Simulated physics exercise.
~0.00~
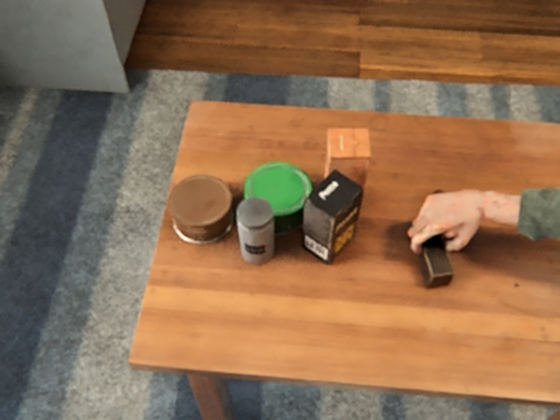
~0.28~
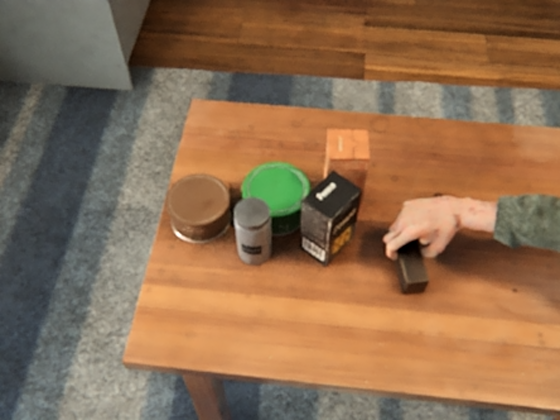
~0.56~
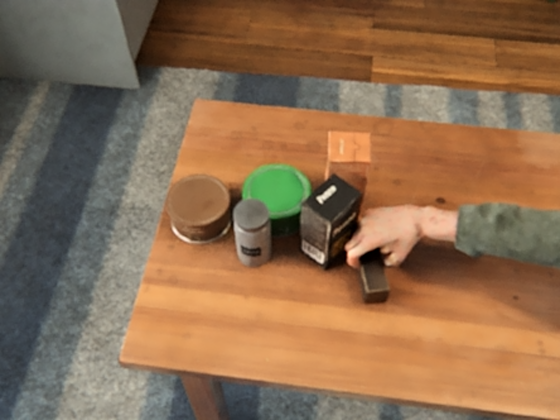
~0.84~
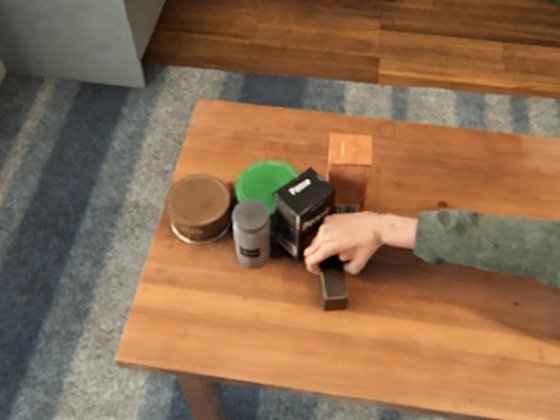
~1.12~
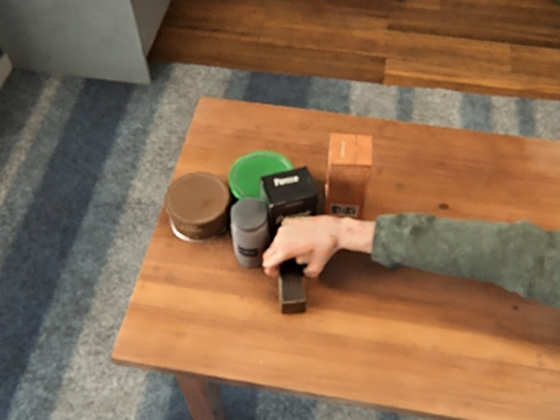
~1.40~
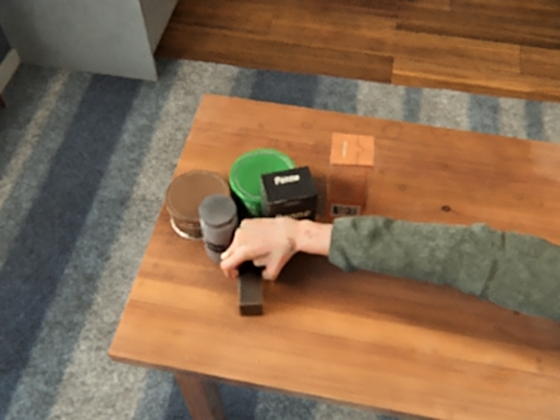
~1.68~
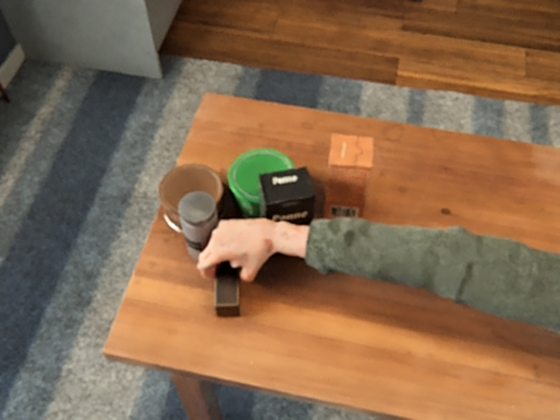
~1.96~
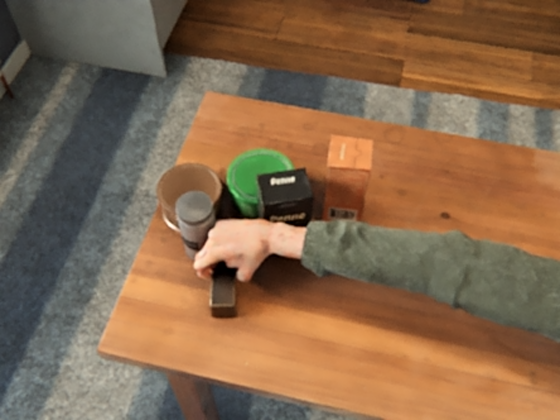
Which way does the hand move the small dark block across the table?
The hand moves the small dark block to the left across the table.
